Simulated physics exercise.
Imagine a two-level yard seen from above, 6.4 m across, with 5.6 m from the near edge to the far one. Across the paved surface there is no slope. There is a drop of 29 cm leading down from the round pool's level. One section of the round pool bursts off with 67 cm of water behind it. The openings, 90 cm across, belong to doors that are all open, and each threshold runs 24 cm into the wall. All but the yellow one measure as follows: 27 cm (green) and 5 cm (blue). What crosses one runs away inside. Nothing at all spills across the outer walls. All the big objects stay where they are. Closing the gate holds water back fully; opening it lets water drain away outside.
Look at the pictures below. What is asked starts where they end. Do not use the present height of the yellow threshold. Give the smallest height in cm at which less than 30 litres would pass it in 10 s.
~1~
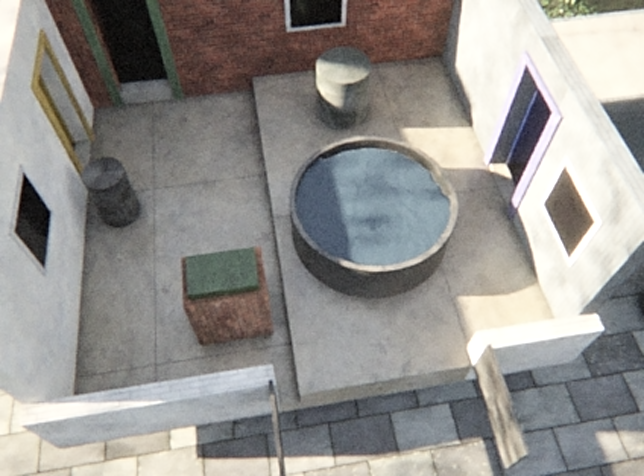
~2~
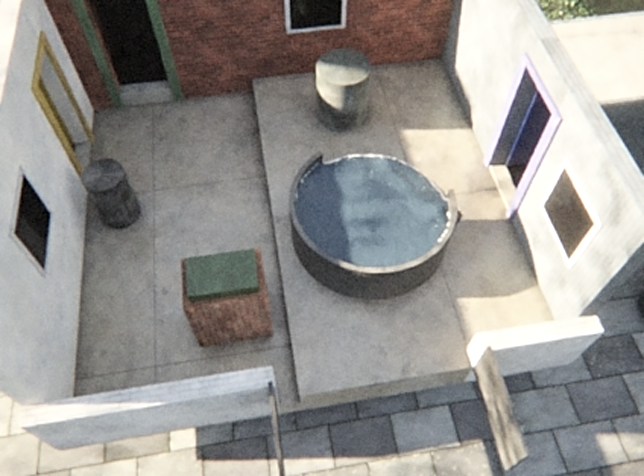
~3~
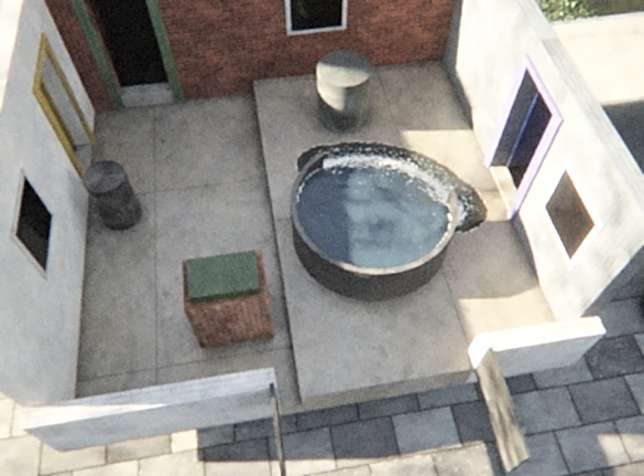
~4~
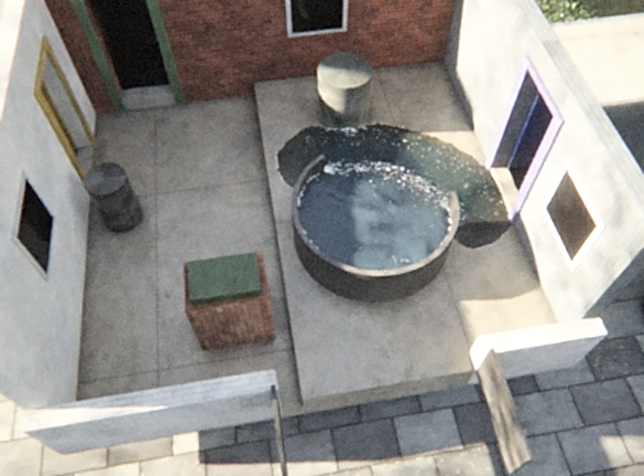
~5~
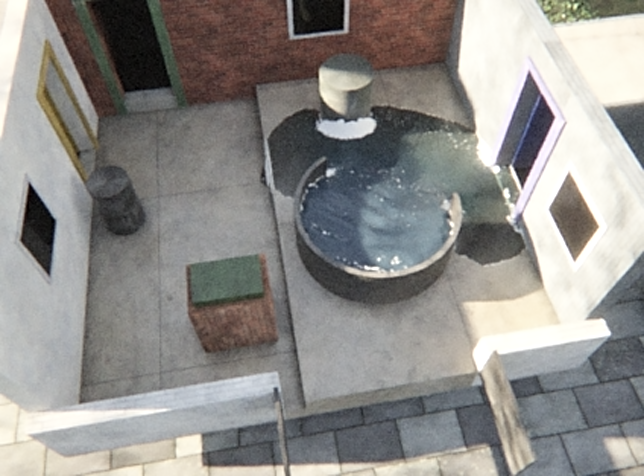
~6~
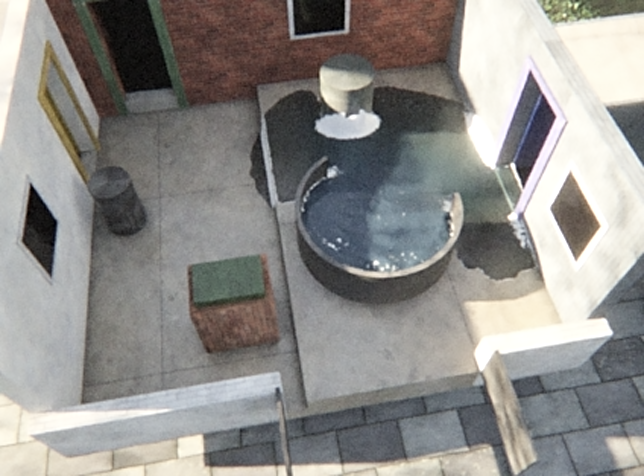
Roughly 20 cm.
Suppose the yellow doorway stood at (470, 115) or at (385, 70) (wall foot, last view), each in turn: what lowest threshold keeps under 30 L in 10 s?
22 and 25 cm.
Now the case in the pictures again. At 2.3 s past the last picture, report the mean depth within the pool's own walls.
I'd put it at some 12 centimetres on average.
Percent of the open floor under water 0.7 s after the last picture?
Around 35 per cent of the free floor.
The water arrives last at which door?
Yellow.
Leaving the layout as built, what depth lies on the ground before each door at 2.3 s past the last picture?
Yellow 6, green 7, blue 11 cm.
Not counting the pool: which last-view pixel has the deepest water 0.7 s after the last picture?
(435, 70).
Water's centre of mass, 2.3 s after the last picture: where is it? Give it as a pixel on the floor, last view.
The water's centre is at about (359, 137).
Then, 0.7 s after the last picture water covers 35 % of the floor, deepest (55 cm) near (435, 70); it has not reached the yellow door.
Then, 2.3 s after the last picture water covers 50 % of the floor, deepest (31 cm) near (425, 71); 6 cm at the yellow door, 0 litres in over its 6 cm threshold.
Then, 9.3 s after the last picture water covers 95 % of the floor, deepest (12 cm) near (237, 402); 8 cm at the yellow door, 242 litres in over its 6 cm threshold.
At the yellow door as built, the water peaked near 24 cm, 3.7 s after the last picture.
Run again over the same 10 s with other heights there, 38 litres in over 18 cm, 12 litres over 24 cm. The limit of 30 litres is kept from about 20 cm up.
